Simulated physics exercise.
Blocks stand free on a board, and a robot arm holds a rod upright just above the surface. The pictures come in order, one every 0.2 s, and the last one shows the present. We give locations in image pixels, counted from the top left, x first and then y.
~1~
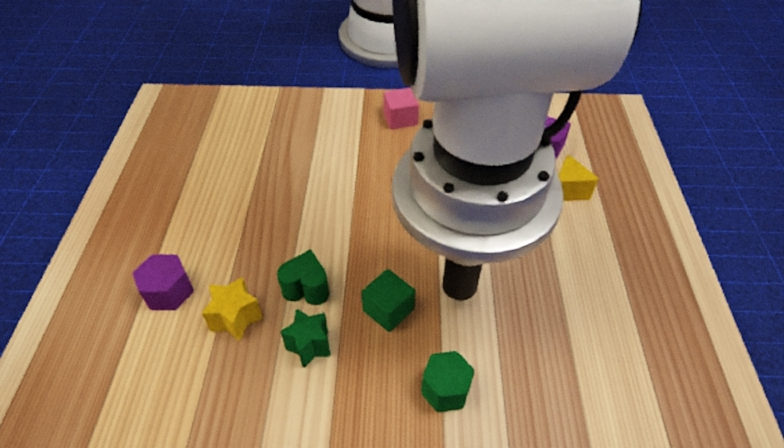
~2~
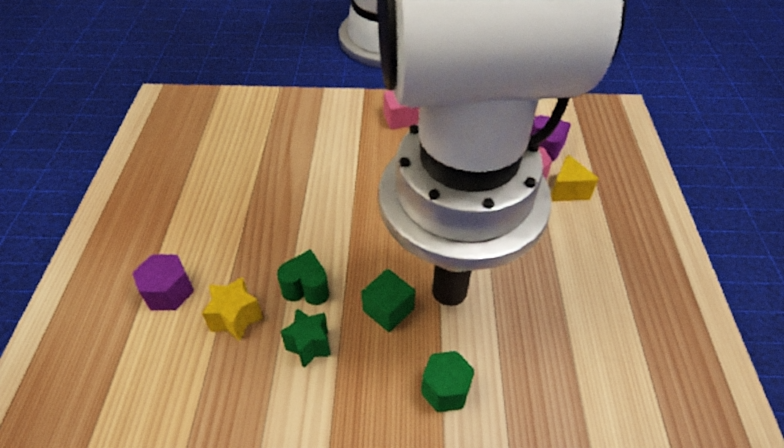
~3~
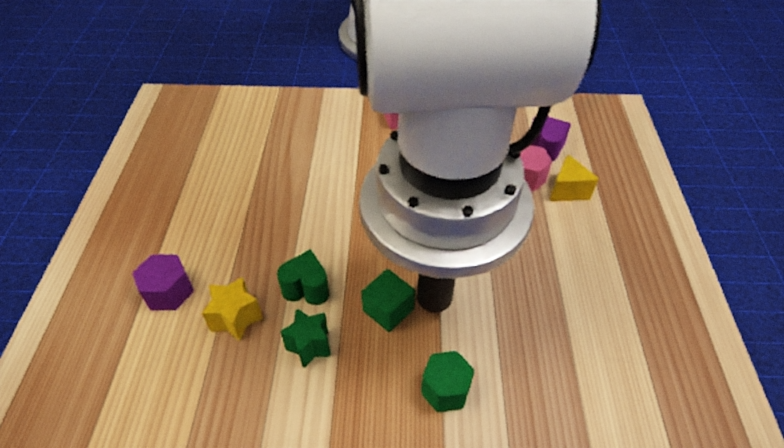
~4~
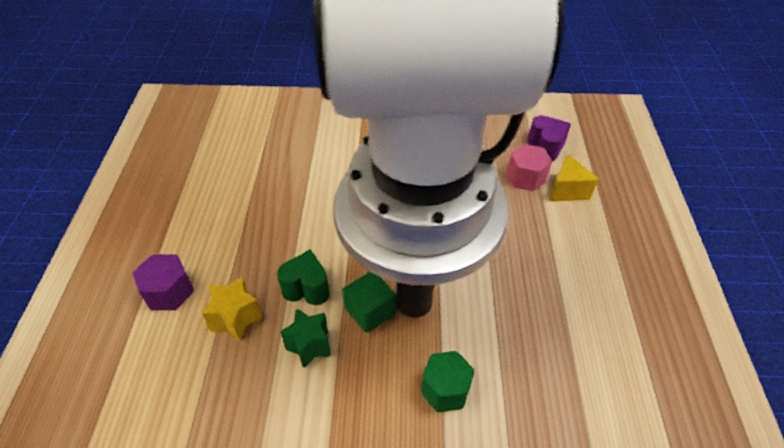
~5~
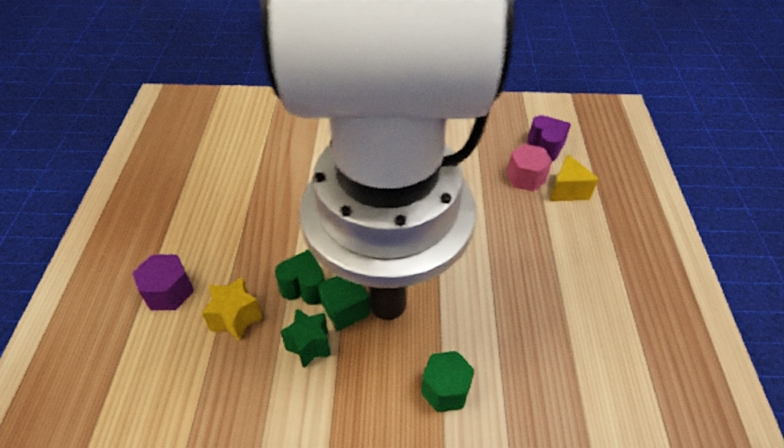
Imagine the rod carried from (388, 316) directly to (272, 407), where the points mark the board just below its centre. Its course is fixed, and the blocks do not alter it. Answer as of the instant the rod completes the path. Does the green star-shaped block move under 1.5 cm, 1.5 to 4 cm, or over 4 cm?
Moves 1.5 to 4 cm.
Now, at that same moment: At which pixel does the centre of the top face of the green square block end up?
Located at (318, 301).
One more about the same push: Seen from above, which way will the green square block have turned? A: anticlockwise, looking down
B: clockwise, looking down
My answer is option B.
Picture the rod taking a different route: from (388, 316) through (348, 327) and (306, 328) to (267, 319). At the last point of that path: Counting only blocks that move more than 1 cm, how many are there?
Three or more blocks move more than 1 cm.
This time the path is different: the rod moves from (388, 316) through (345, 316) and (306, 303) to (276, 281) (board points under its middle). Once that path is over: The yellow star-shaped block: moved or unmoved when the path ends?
It shifts position.
On the path given first. One third of the way, rod (350, 333); green heart block (294, 263); green star-shaped block (291, 333), turned 40° anticlockwise; green square block (320, 300), turned 50° clockwise.
Two thirds of the way, rod (310, 364); green heart block (294, 263); green star-shaped block (284, 335), turned 20° anticlockwise; green square block (318, 301), turned 60° clockwise.
At the end, rod (268, 398); green heart block (294, 263); green star-shaped block (280, 337); green square block (318, 301), turned 60° clockwise; green hexagon unmoved.
